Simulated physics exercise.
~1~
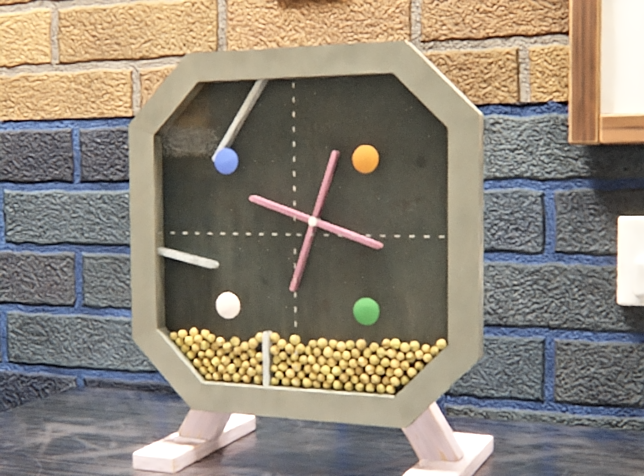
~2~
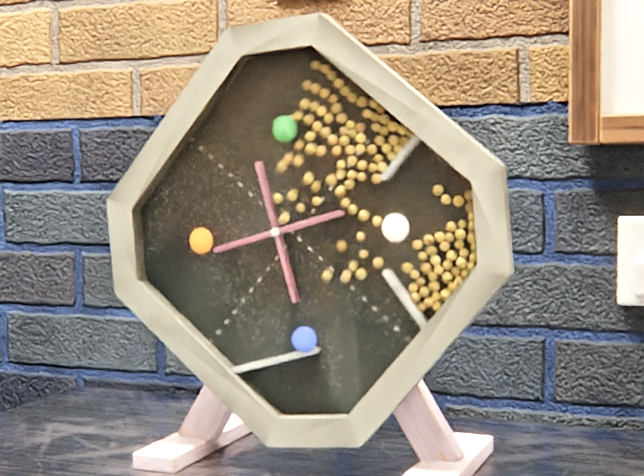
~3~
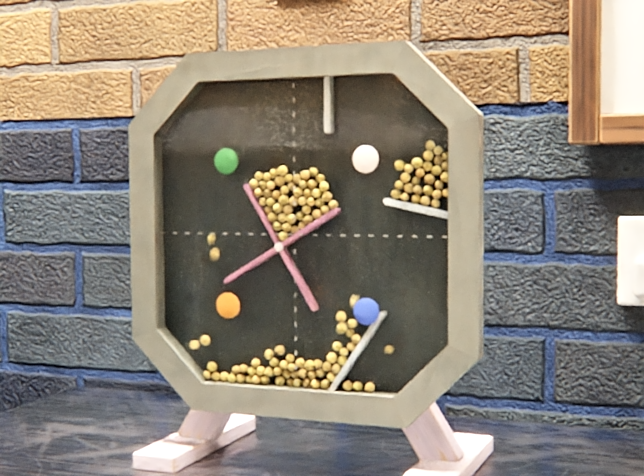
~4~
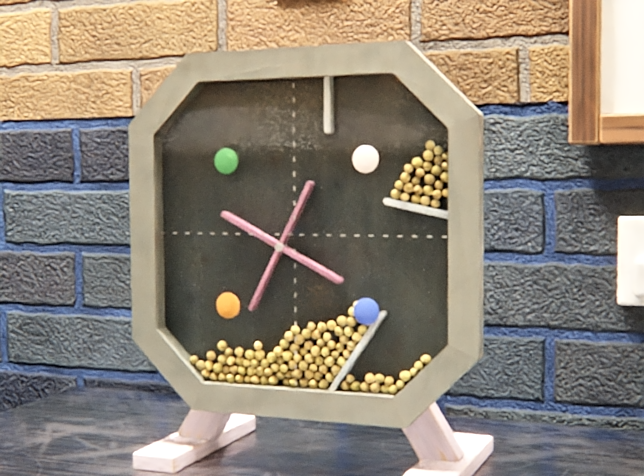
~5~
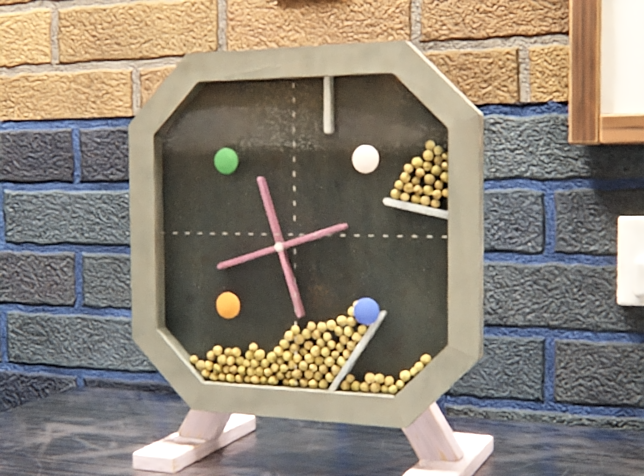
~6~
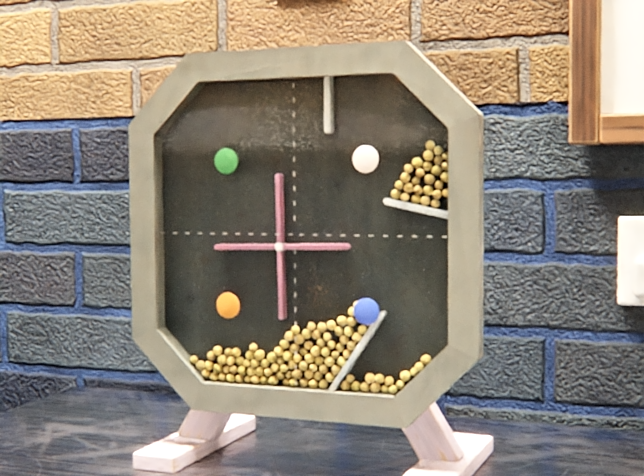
The octagonal box turns upside down, spilling its beans, which settle mostly near the blue dot.
